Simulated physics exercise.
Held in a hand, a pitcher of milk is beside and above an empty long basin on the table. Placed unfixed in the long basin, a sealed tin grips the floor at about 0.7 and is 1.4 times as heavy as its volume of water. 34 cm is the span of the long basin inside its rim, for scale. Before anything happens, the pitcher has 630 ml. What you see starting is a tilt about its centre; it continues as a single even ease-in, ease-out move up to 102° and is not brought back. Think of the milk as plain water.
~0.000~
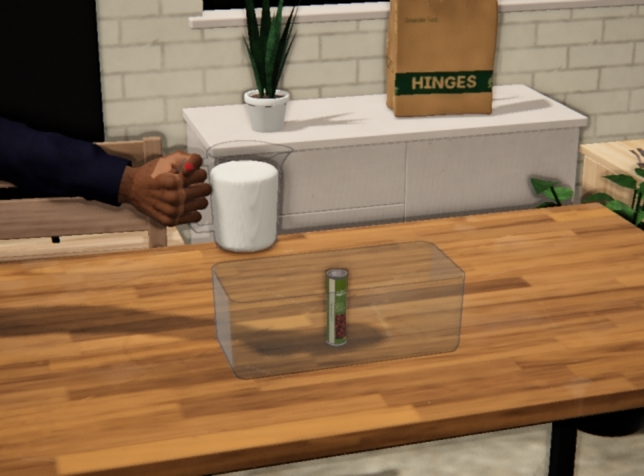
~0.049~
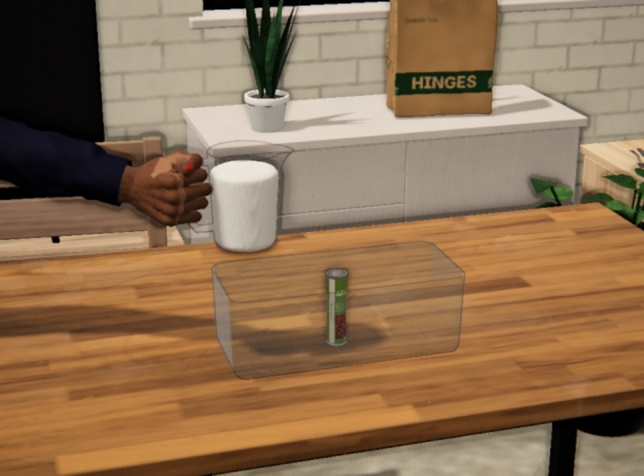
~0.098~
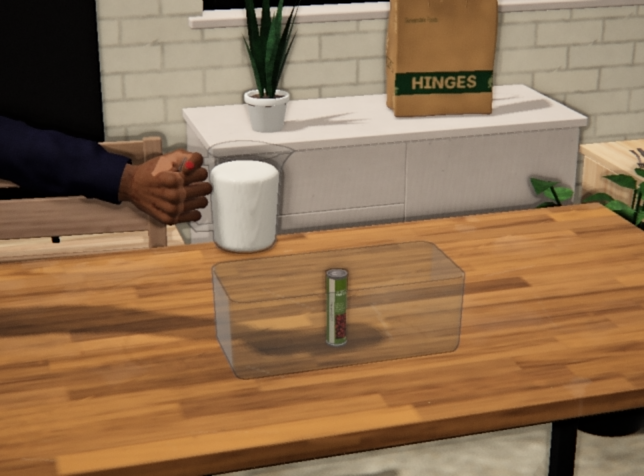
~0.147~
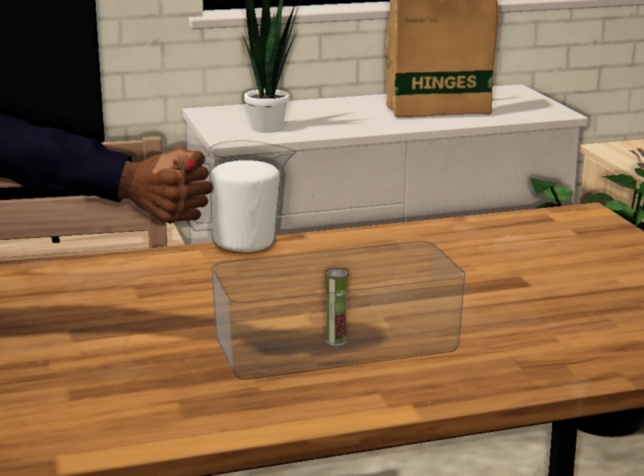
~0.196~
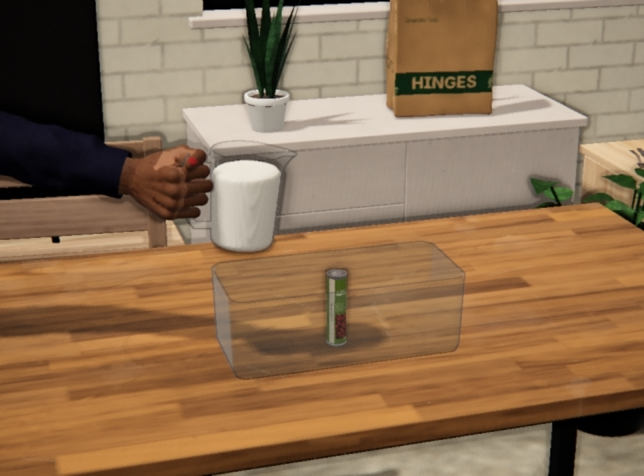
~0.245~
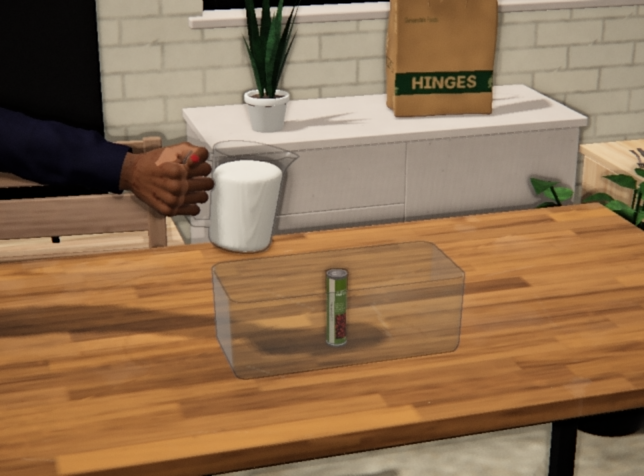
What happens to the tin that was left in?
It's down.
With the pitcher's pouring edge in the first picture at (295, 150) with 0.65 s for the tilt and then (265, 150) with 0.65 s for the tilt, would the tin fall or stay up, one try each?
Try 1: Tipped over; try 2: Still standing.
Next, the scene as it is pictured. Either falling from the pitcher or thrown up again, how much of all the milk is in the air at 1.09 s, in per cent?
Estimated airborne part: Roughly 16 per cent.
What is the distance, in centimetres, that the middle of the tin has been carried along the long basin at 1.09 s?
Close to 0 cm.
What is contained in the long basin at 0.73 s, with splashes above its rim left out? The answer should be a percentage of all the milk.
Estimate - around 1 in a hundred parts.
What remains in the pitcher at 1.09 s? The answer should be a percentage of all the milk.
44 %.
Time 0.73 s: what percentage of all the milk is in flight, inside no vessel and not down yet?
Near 7 per cent at that moment.
Then, 0.73 s in, the tilt is 57° and 92 per cent is still to pour; the tin stands where it began.
Then, 1.09 s in, the tilt is 92° and 44 per cent is still to pour; the tin stands where it began.
Then, 1.46 s in, the tilt is 102° and 5 per cent is still to pour; the tin leans 31°.
Then, 1.86 s in, the tilt is 102° and 0 per cent is still to pour; the tin lies on its side.
Finally, the tin lies on its side.
